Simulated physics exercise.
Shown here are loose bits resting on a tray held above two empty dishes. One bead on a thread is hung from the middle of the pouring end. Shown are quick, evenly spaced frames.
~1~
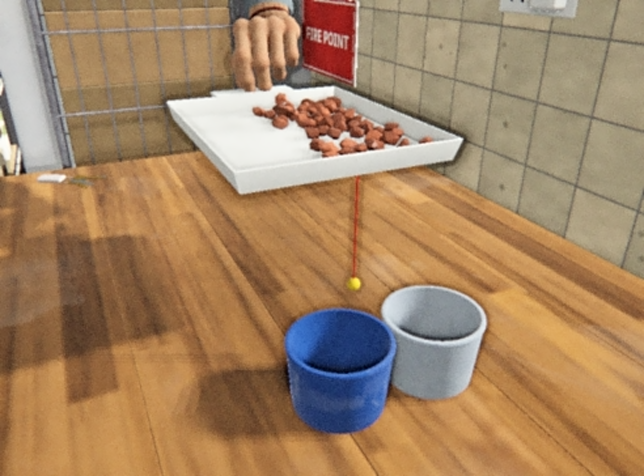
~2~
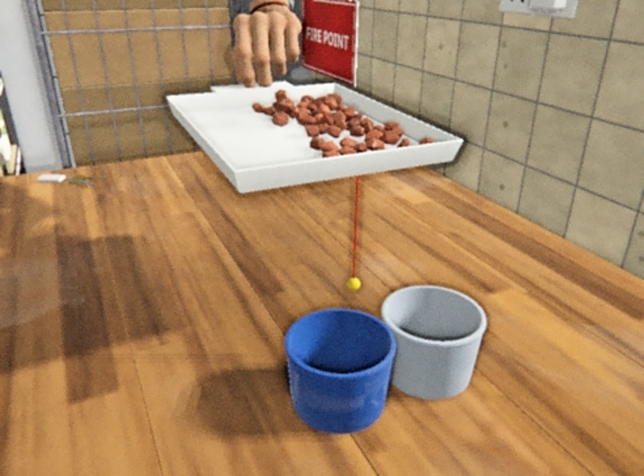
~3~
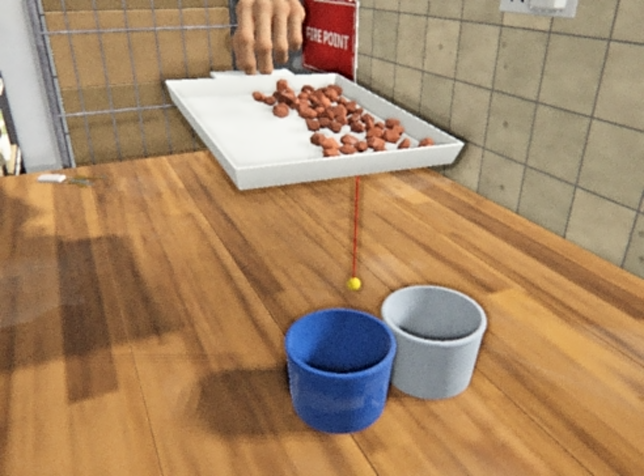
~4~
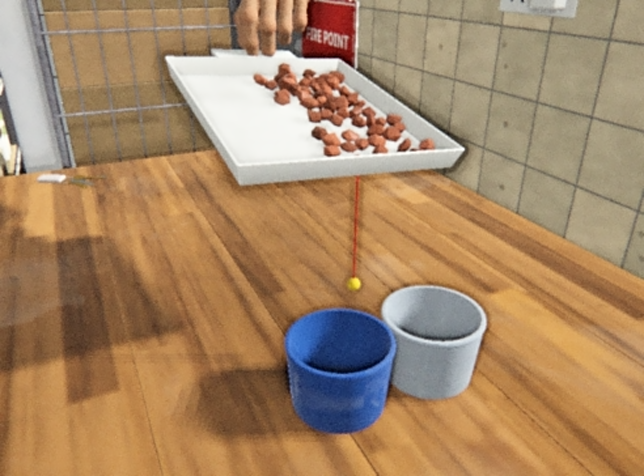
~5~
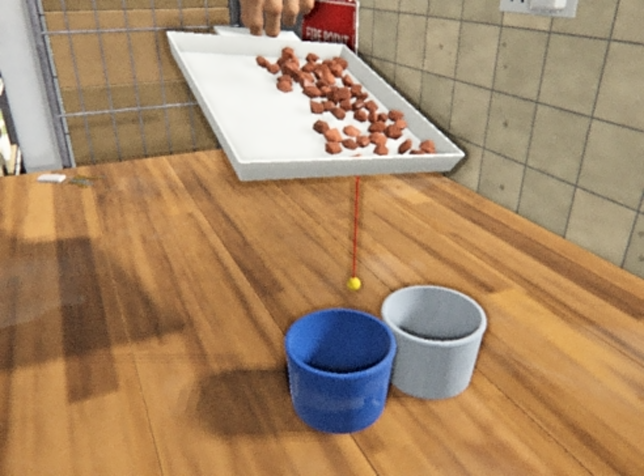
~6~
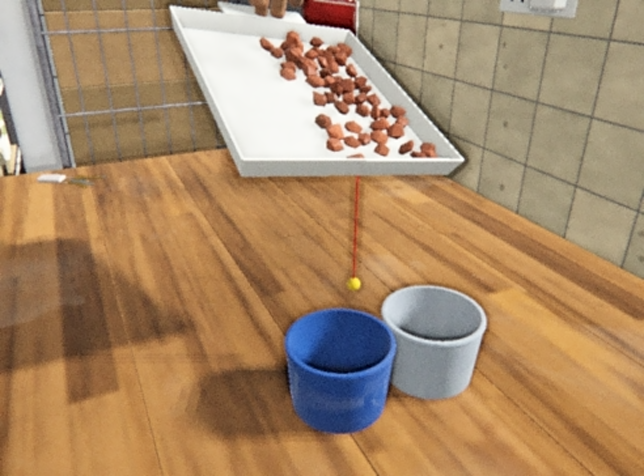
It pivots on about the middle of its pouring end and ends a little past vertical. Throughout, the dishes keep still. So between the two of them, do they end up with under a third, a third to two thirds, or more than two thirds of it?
They end up with a third to two thirds.
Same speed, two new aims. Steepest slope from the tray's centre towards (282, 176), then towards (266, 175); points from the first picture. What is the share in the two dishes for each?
Lab note: Case 1 near 20 %, case 2 near 10 %.
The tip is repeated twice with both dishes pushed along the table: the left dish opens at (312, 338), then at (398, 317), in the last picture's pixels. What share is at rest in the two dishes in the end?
First 30 per cent, second 70 per cent.
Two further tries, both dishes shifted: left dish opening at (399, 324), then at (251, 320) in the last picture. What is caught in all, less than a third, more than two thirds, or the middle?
Try 1 - between a third and two thirds; try 2 - under a third.
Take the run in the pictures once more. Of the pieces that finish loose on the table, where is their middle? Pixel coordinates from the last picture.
The middle is around (454, 319).
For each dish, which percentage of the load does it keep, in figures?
For the left dish some 0 %, for the right dish some 50 %.
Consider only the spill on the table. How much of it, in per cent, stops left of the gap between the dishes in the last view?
Roughly 10 in a hundred.
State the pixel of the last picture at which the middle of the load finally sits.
Roughly at (437, 349), give or take.
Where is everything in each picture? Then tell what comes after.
Corners of the pouring end at (239, 169) and (454, 138), level; middle of the load at (338, 120), bits of crushed brick; left dish at (364, 398); right dish at (460, 365); bead on its thread at (354, 284), in the first picture.
Corners of the pouring end at (240, 168) and (455, 139), level; middle of the load at (338, 118), in the second picture.
Corners of the pouring end at (241, 166) and (455, 142), tipped barely, lowest at the right corner; middle of the load at (339, 112), in the third picture.
Corners of the pouring end at (243, 162) and (456, 147), tipped a little, lowest at the right corner; middle of the load at (341, 104), in the fourth picture.
Corners of the pouring end at (245, 158) and (457, 152), tipped clearly, lowest at the right corner; middle of the load at (343, 95), in the fifth picture.
Corners of the pouring end at (247, 155) and (457, 157), tipped clearly, lowest at the right corner; middle of the load at (347, 86); left dish at (364, 398); right dish at (460, 365), in the sixth picture.
Soon, tray tipped steeply; all on the tray.
A while on, tray tipped past a quarter turn; a small part on the tray; about a third in the right dish; about a third outside both; a small part in the air.
Towards the end, tray tipped past a quarter turn; about half in the right dish; about half outside both.
Finally, tray tipped past a quarter turn; none in the left dish; about half in the right dish; about half outside both.
